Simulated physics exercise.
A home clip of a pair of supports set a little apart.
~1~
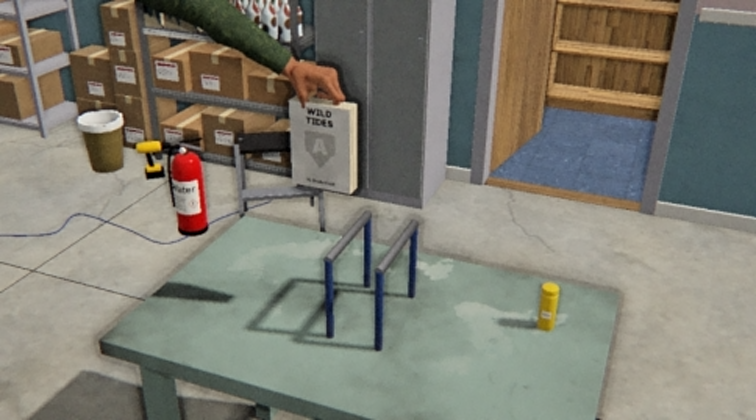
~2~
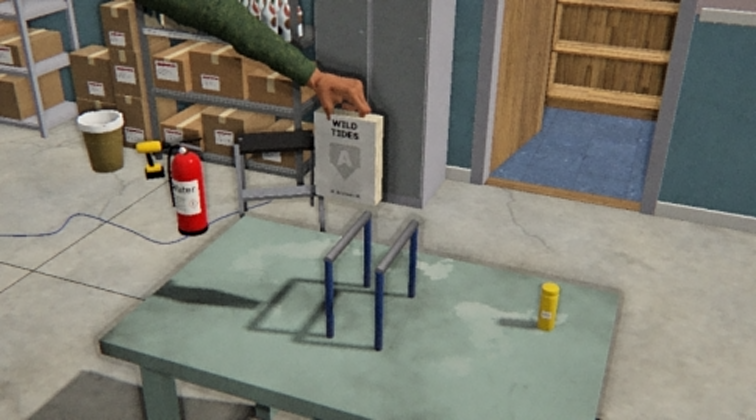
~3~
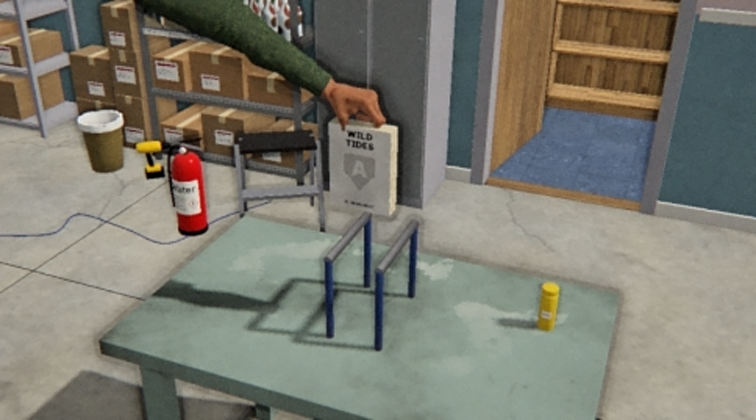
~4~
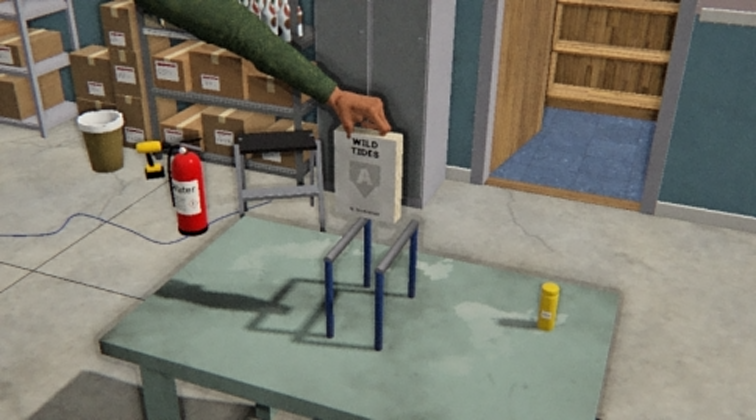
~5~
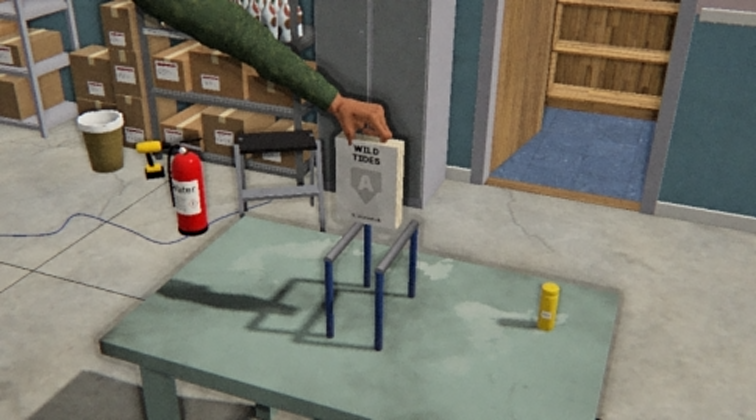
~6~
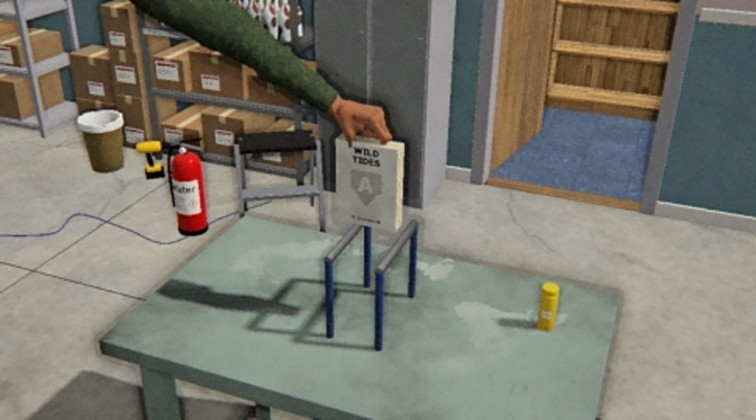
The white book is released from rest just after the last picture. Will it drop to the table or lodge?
It lodges.
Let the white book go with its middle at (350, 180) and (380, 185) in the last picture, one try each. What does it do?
First try: It lodges; second try: It lodges.
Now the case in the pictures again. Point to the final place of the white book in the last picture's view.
Near (369, 198).
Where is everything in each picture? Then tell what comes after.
Being brought over the gap; white book (324, 145); yellow shaker (548, 307), in the first frame.
Being brought over the gap; white book (348, 157); yellow shaker (548, 307), in the second frame.
Being brought over the gap; white book (363, 167); yellow shaker (548, 307), in the third frame.
Being brought over the gap; white book (368, 174); yellow shaker (548, 307), in the fourth frame.
Held still over the gap; white book (369, 181); yellow shaker (548, 307), in the fifth frame.
Held still over the gap; white book (369, 183); yellow shaker (548, 307), in the sixth frame.
Then, 0.20 s later than the last frame, white book moved a little near (369, 196).
Then, 0.30 s later than the last frame, white book moved a little near (369, 198).
When it is over, moved from the start, white book; yellow shaker as before. End places, in pixels of the last picture, white book near (369, 198). The book stays on top.
